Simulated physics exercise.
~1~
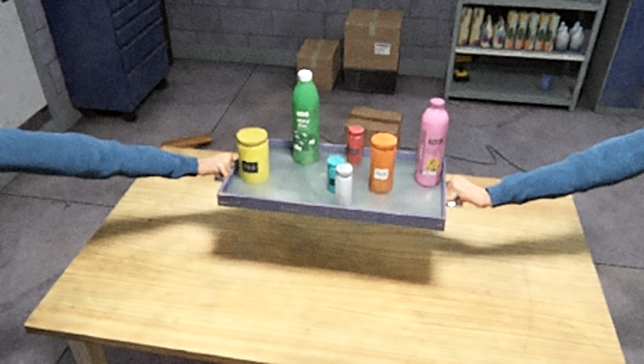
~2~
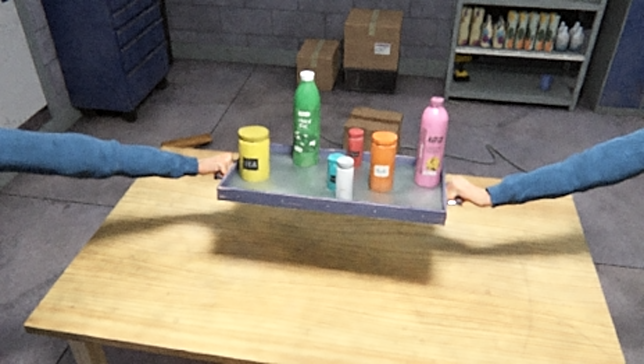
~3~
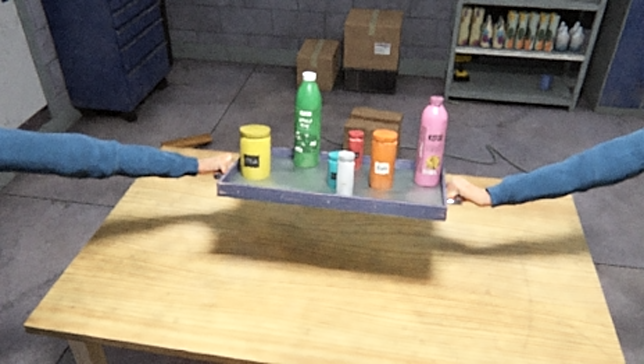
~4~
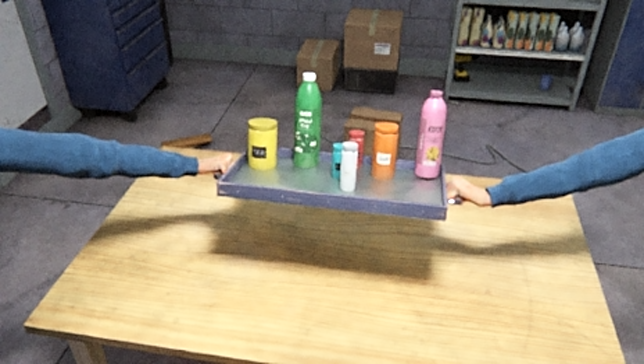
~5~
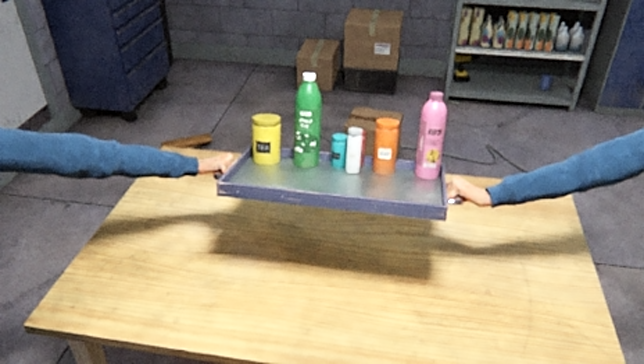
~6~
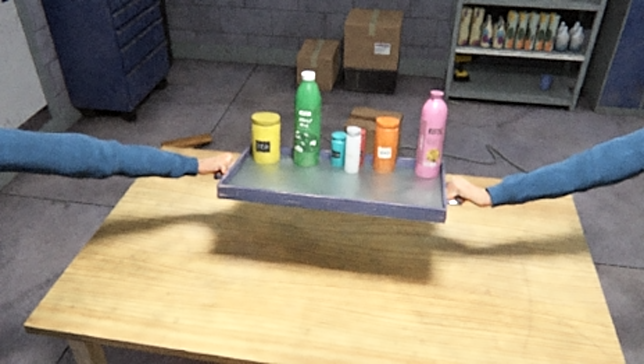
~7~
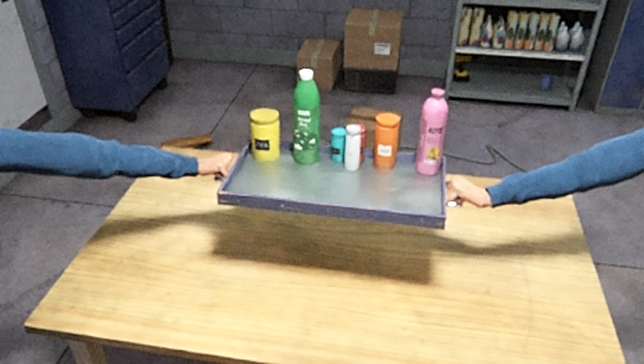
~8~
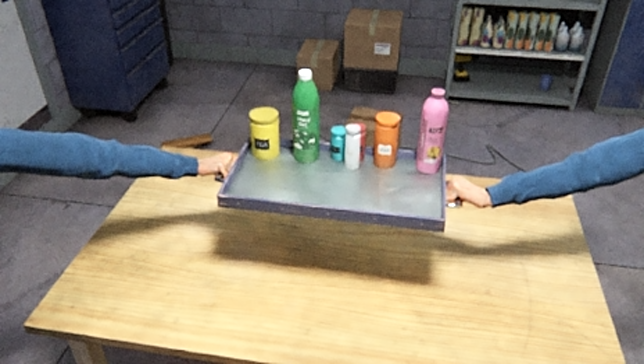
Two hands in blue sleeves hold a shallow grey tray above a wooden table in a workshop, seen from the front and slightly above. On it stand a yellow jar at left, a tall green bottle beside it, small turquoise, white and red shakers near the middle, an orange jar and a pink bottle at right. The tray tips so its far edge dips, and the white shaker begins sliding back. The turquoise shaker and both jars follow, while the pink bottle shifts slightly. The tray levels again, leaving everything upright toward the far side, with the red shaker mostly hidden behind the white one.
